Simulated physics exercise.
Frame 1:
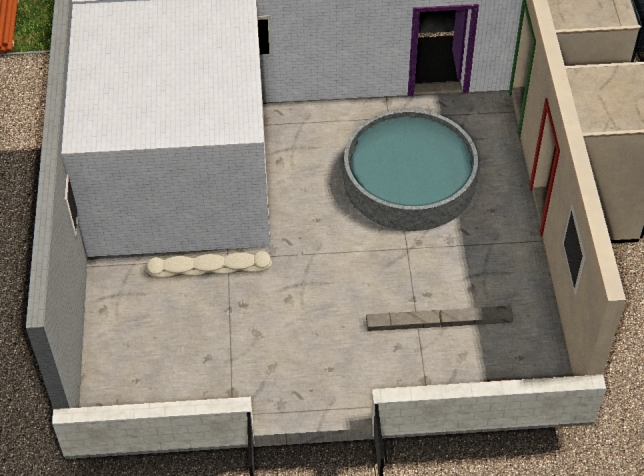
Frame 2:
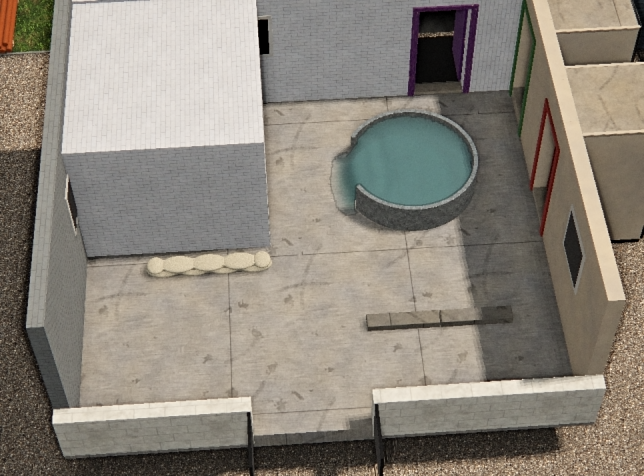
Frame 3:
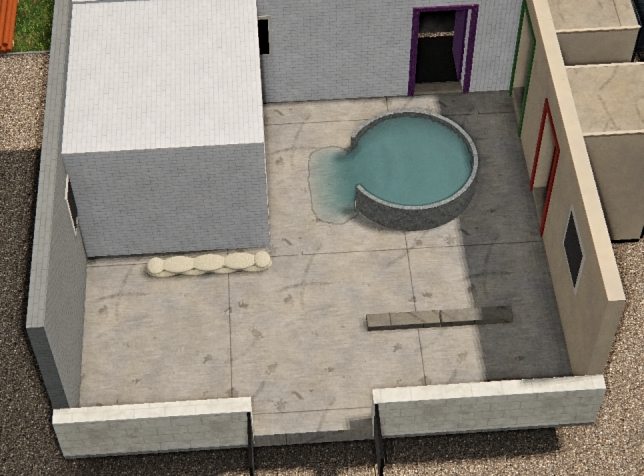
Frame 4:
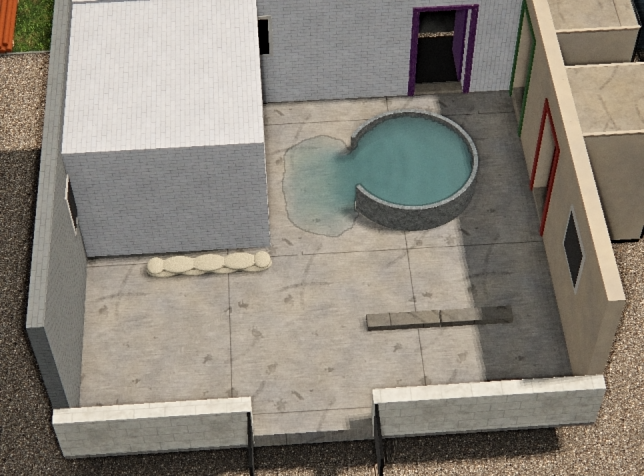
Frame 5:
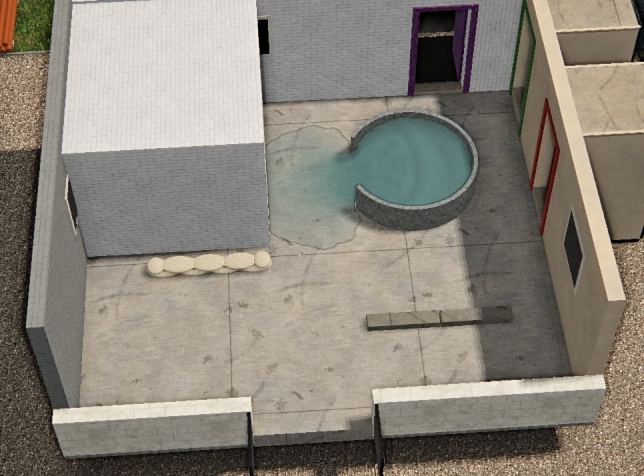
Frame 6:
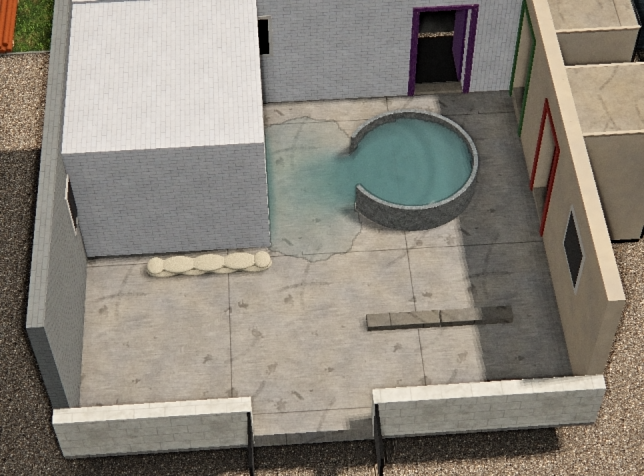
In a walled yard, a round tank bursts on its left and water spreads leftward.
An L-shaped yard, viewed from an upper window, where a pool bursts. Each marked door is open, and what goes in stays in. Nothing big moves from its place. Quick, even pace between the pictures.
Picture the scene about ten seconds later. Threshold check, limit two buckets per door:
Red door under; green door under; purple door under.
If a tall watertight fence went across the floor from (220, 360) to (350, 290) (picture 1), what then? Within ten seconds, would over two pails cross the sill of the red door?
Result for red - under the threshold.
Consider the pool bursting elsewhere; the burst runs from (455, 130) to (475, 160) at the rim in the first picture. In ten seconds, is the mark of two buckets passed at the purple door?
In that case the purple door crosses the line.
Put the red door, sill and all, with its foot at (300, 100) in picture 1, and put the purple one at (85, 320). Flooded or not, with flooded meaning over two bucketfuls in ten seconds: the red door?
Afterwards, the red one gets past the mark.
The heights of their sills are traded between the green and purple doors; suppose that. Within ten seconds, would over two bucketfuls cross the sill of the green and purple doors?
Check: Green crosses the threshold; purple stays inside the limit.
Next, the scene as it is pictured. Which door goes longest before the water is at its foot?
Answer: The one in red.
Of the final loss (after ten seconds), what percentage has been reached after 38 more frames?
My figure: 60 percent.
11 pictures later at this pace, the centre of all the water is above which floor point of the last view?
I'd mark it close to (354, 184).
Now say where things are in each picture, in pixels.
In the first picture, still water in the round tank at (411, 161).
In the second picture, water pours out at (348, 178) and has run to (354, 213).
In the third picture, the front is at (317, 154), out from the gap at (348, 178).
In the fourth picture, water pours out at (348, 179) and has run to (290, 153).
In the fifth picture, water pours out at (348, 179) and has run to (270, 226).
In the sixth picture, the front is at (265, 132), out from the gap at (348, 179).
A moment on, water covers 15 % of the floor; the red door not reached, the green door not reached, the purple door not reached.
Next, water covers 20 % of the floor; the red door not reached, the green door not reached, the purple door not reached.
Then, water covers 45 % of the floor; the red door not reached, the green door not reached, the purple door wet at the sill, nothing in.
Later, water covers 70 % of the floor; the red door wet at the sill, nothing in, the green door wet at the sill, nothing in, the purple door wet at the sill, nothing in.
In the end, water covers 85 % of the floor; the red door wet at the sill, nothing in, the green door wet at the sill, nothing in, the purple door under two buckets in.
